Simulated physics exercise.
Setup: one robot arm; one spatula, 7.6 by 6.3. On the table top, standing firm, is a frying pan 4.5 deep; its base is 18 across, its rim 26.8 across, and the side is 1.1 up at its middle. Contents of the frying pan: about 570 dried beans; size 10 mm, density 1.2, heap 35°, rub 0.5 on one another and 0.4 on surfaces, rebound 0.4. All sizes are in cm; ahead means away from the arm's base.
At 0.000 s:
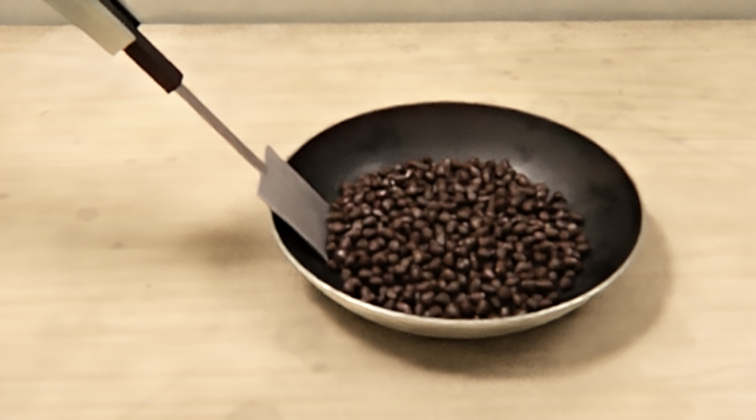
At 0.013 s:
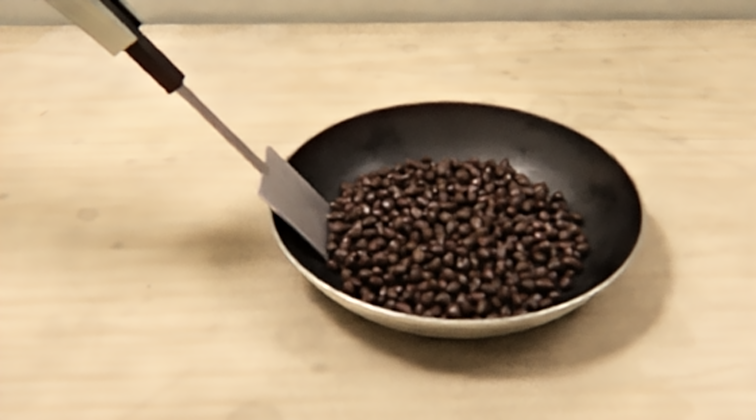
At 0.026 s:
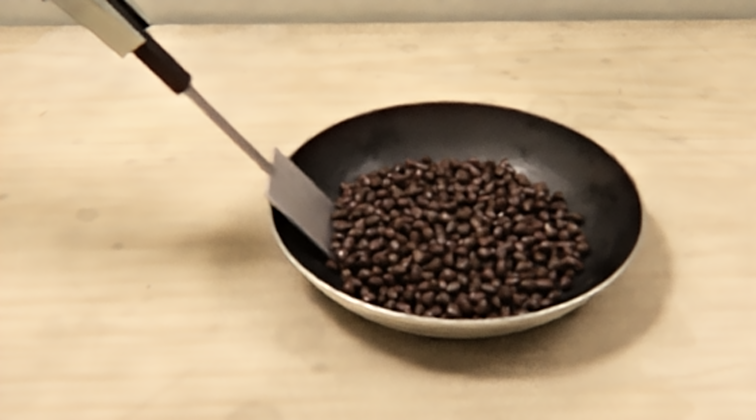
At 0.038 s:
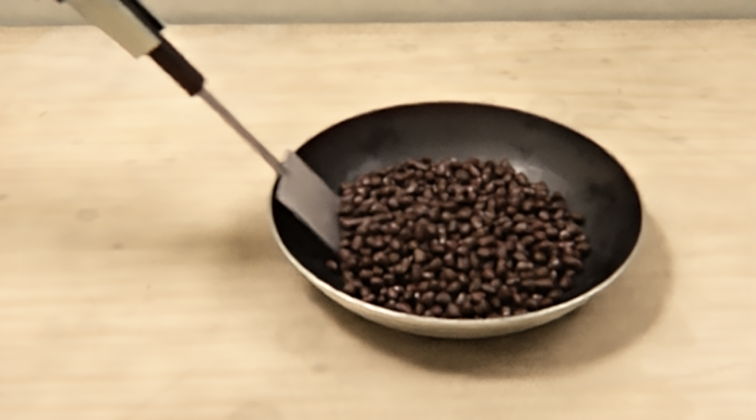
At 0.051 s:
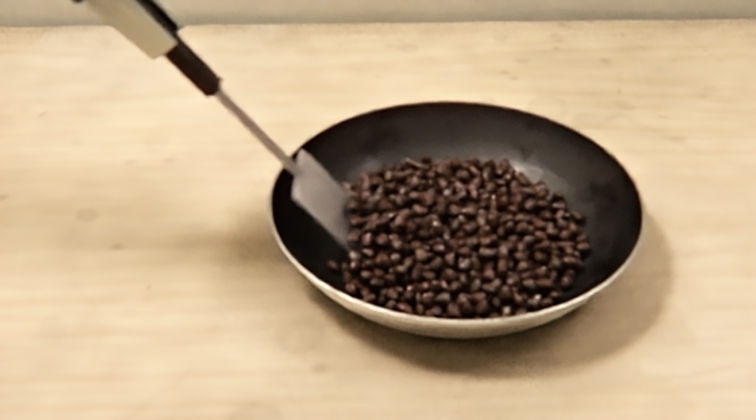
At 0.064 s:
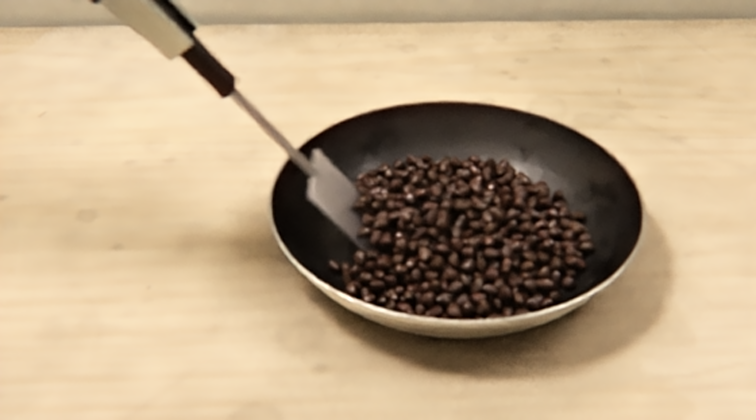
In this clip, a spatula held by a robot arm rests at the left side of a dark frying pan of dried beans on a table, then moves a short way right, nudging the nearest beans while the pan stays still.
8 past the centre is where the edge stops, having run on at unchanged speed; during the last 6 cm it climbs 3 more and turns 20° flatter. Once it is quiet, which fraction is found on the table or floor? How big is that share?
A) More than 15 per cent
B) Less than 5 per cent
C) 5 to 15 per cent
Less than 5 per cent (B).
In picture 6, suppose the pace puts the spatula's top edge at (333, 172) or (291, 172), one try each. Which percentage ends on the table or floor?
Roughly 5 per cent, then roughly 0 per cent.
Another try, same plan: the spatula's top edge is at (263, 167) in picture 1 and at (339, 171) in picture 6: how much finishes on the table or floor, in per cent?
About 10 per cent.
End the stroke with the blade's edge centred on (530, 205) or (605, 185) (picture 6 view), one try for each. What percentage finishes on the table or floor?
I'd say roughly 0 per cent, then roughly 20 per cent.
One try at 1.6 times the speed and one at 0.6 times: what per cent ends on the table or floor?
Near 10 and near 0 percent respectively.
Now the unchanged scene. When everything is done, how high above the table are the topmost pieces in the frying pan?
Close to 5.5 centimetres high.
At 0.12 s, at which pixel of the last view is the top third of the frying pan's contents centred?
Centre estimated at around (482, 218).
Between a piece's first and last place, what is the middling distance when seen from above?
The answer is about 3 cm.
After 0.12 s, sloping 53°, highest piece 6 above the table; 574 in the frying pan.
After 0.18 s, sloping 47°, highest piece 5 above the table; 574 in the frying pan.
After 0.41 s, sloping 33°, highest piece 5 above the table; 565 in the frying pan, 5 on the table or floor, 4 on the blade or in flight.
After 1.46 s, sloping 33°, highest piece 5 above the table; 565 in the frying pan, 9 on the table or floor.
At rest, 565 in the frying pan, 9 on the table or floor. That is 2 % on the table or floor.
